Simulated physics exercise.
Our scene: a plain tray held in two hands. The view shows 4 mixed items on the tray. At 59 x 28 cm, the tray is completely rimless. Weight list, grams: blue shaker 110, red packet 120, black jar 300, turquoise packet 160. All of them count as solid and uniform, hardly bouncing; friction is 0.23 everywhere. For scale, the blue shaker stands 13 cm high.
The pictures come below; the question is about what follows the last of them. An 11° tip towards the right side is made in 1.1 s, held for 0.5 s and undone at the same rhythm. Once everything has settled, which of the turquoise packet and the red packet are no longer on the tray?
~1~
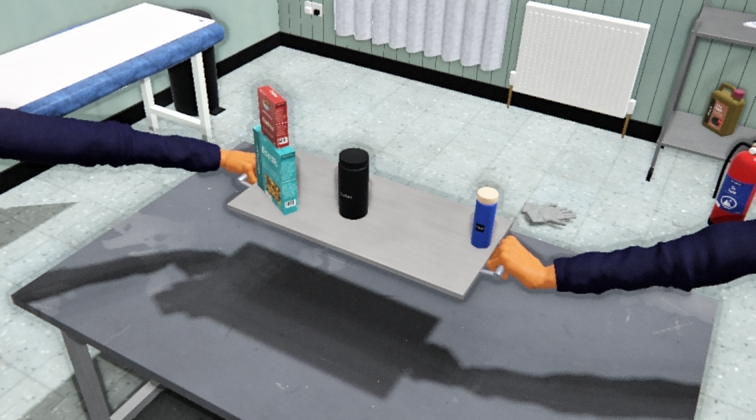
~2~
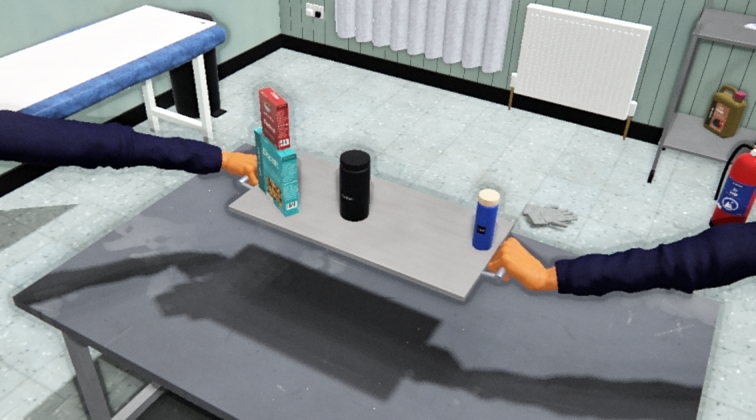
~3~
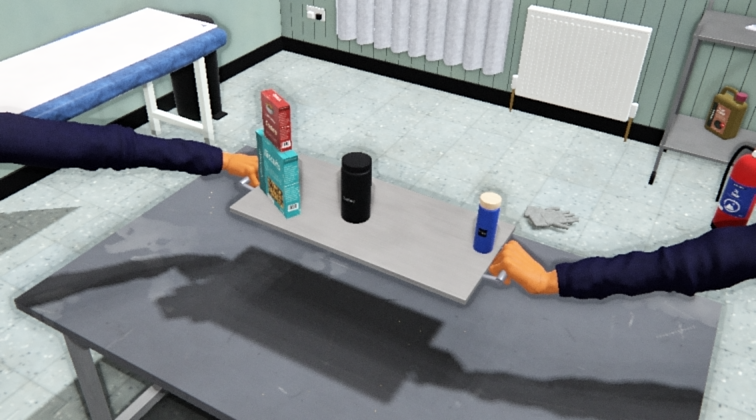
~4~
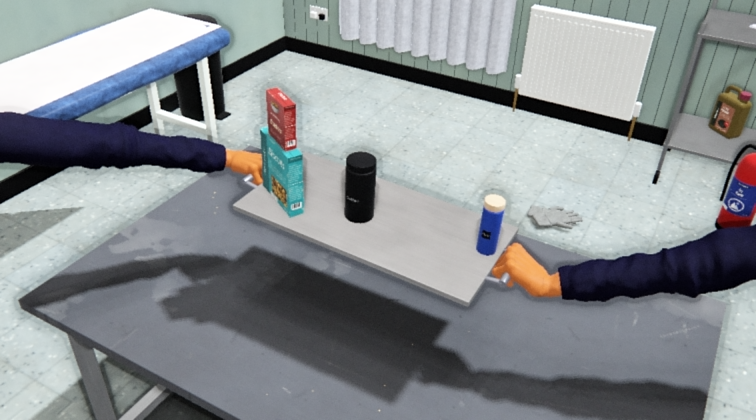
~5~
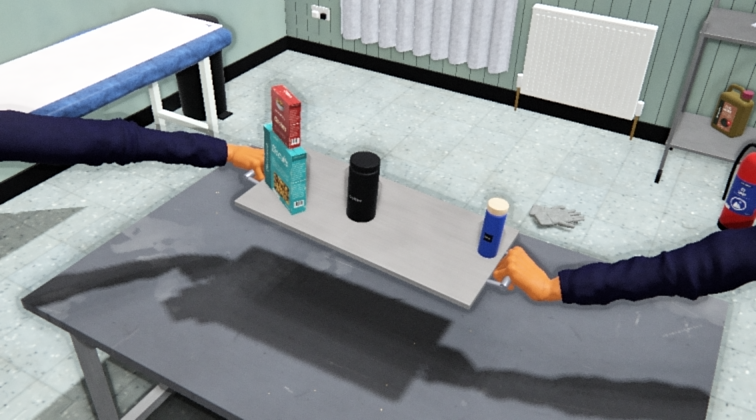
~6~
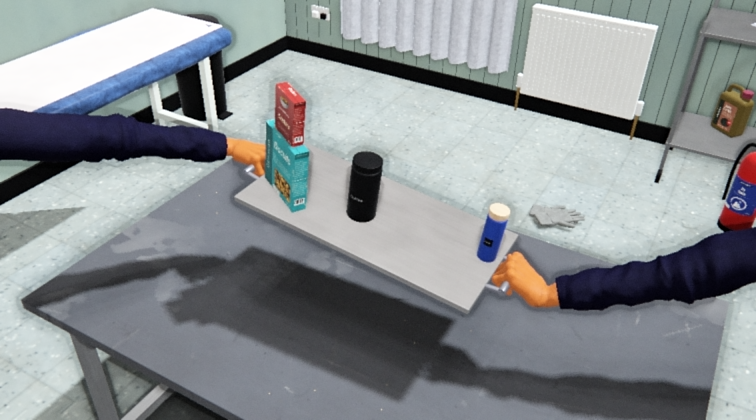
Turquoise packet: Still on it, red packet: Still on it.
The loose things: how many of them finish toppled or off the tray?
0.
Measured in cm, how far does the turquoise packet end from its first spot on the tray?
Roughly 0 cm.
Then, 0.20 s after the last picture, tray tilted 9°, right edge down.
Then, 1.60 s after the last picture, tray tilted 5°, right edge down.
Then, 1.90 s after the last picture, tray tilted 1°, right edge down.
At rest, all 4 in place, give or take 5 cm. In the last view, turquoise packet near (283, 173), red packet near (281, 121).
